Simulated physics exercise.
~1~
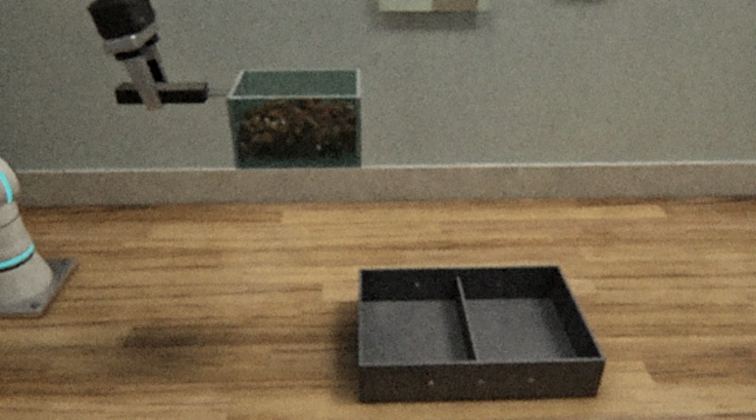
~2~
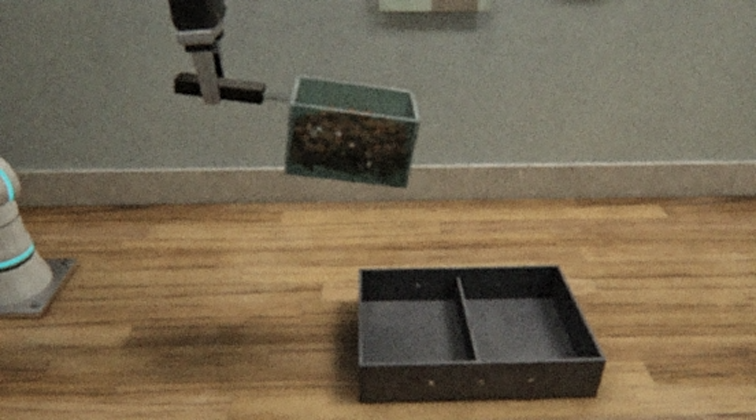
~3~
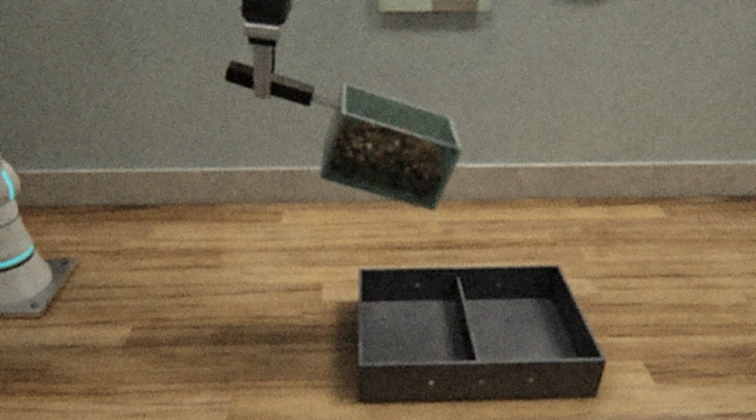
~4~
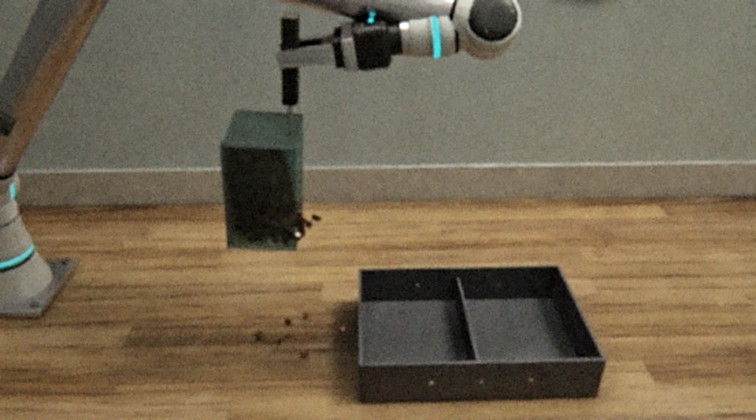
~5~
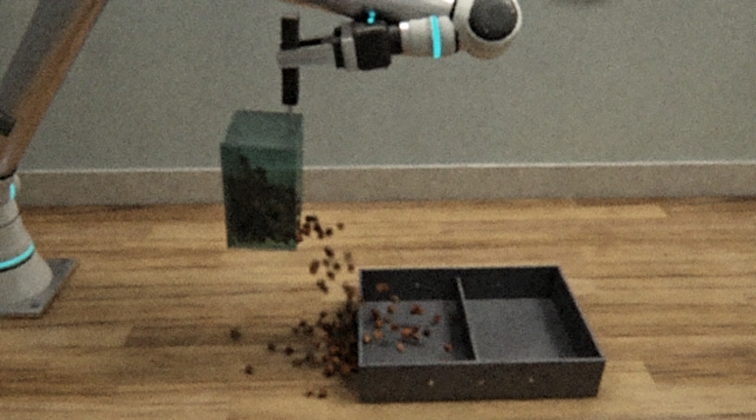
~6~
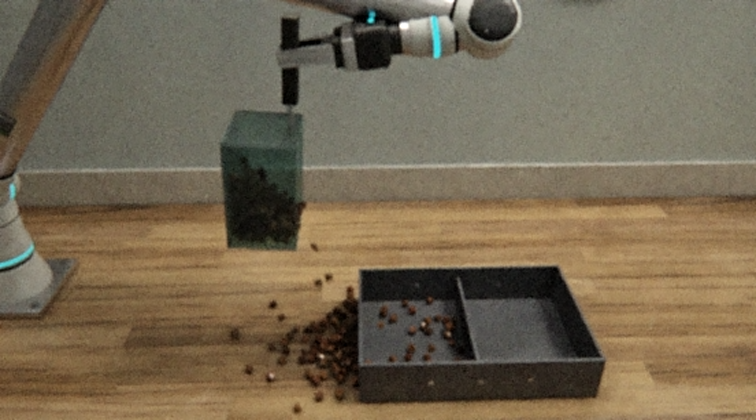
At the start, a robot gripper holds a clear greenish box filled with small brown pellets, high to the left of a dark, divided tray on a wooden surface. The box moves right and begins to tip, its right side dipping. Then it swings back left and turns fully onto its side, with the robot arm now stretching across the top. A few pellets drop from its lower edge, followed by a thicker stream. At the end, many pellets lie heaped outside the tray's left wall, some sit in its left section, and plenty remain in the box.
